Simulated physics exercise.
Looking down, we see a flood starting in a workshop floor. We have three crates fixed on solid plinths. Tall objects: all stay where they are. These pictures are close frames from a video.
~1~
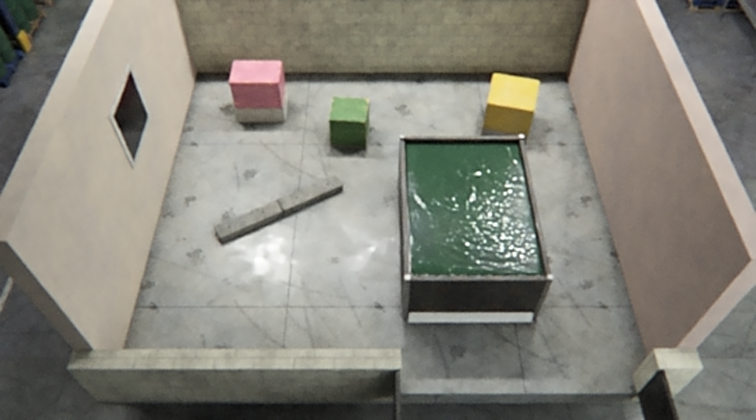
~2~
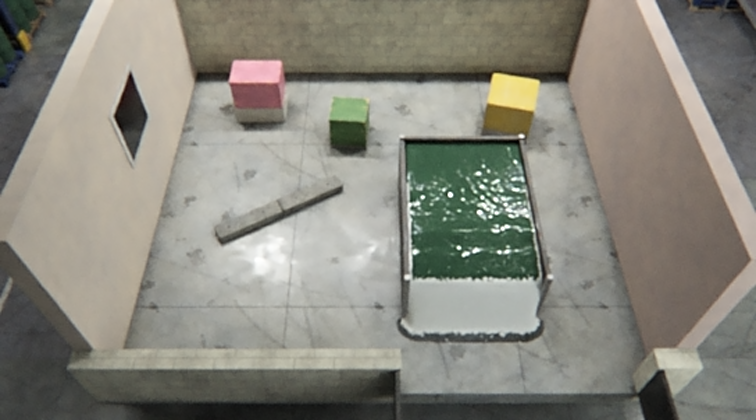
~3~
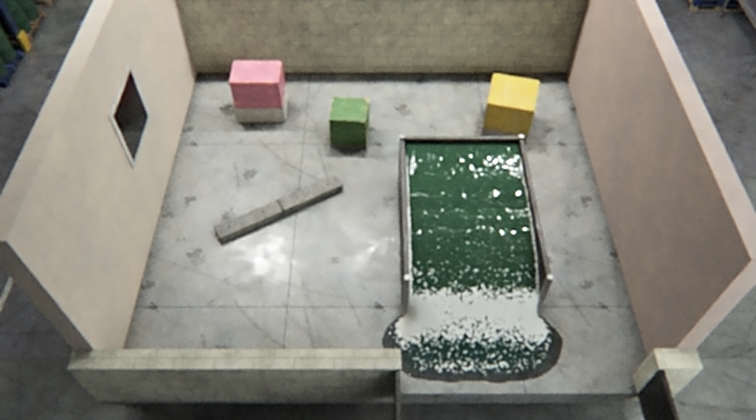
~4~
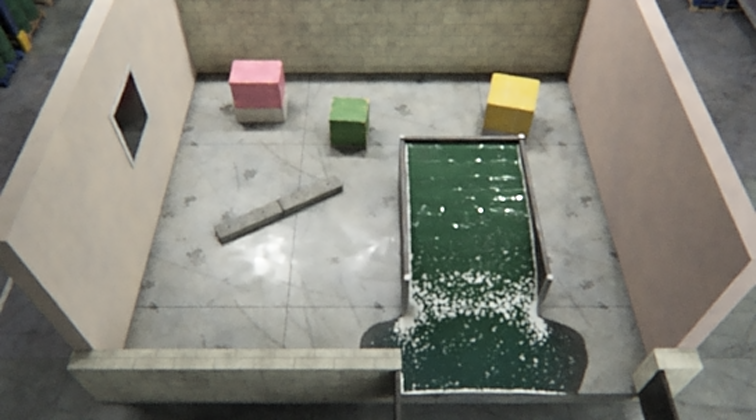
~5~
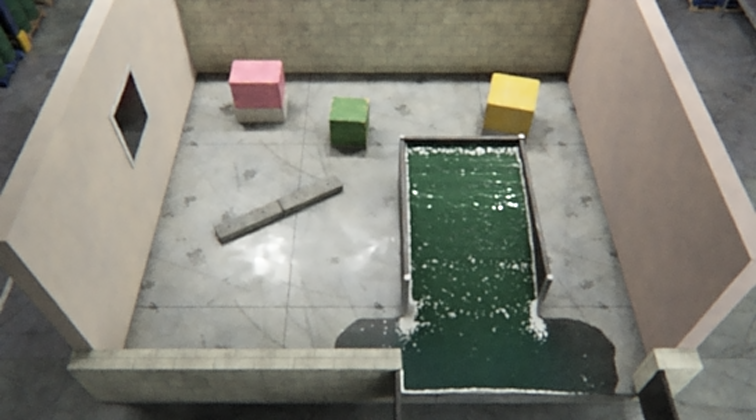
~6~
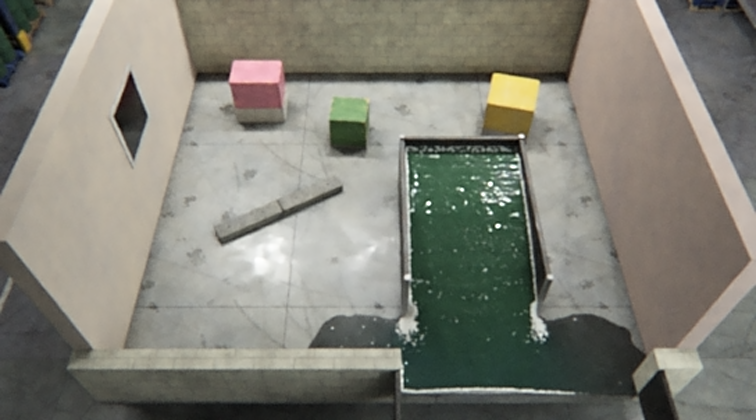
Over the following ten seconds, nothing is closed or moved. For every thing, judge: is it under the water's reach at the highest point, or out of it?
As I see it, green crate: Untouched; yellow crate: Untouched; pink crate: Untouched.
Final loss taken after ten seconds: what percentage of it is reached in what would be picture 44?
Near 95 in a hundred.
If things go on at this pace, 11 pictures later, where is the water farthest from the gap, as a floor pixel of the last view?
At about (117, 375).
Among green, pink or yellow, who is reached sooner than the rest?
I'd go with the pink one.
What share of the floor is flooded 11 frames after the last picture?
Roughly 25 percent, I'd say.
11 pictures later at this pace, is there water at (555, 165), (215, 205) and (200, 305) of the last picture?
Going through them in order, I'd call them clear, clear and drenched.
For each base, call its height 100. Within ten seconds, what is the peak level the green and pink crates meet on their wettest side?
The first reaches around 40 in a hundred, the second around 10.
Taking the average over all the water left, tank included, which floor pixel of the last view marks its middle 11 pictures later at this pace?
Near pixel (446, 273).
A moment on, water covers 15 % of the floor; the green crate not reached, the yellow crate not reached, the pink crate not reached.
Next, water covers 25 % of the floor; the green crate not reached, the yellow crate not reached, the pink crate not reached.
Then, water covers 25 % of the floor; the green crate not reached, the yellow crate not reached, the pink crate not reached.
Later, water covers 30 % of the floor; the green crate not reached, the yellow crate not reached, the pink crate water round its plinth.
In the end, water covers 35 % of the floor; the green crate stayed above the water, the yellow crate stayed above the water, the pink crate stayed above the water.
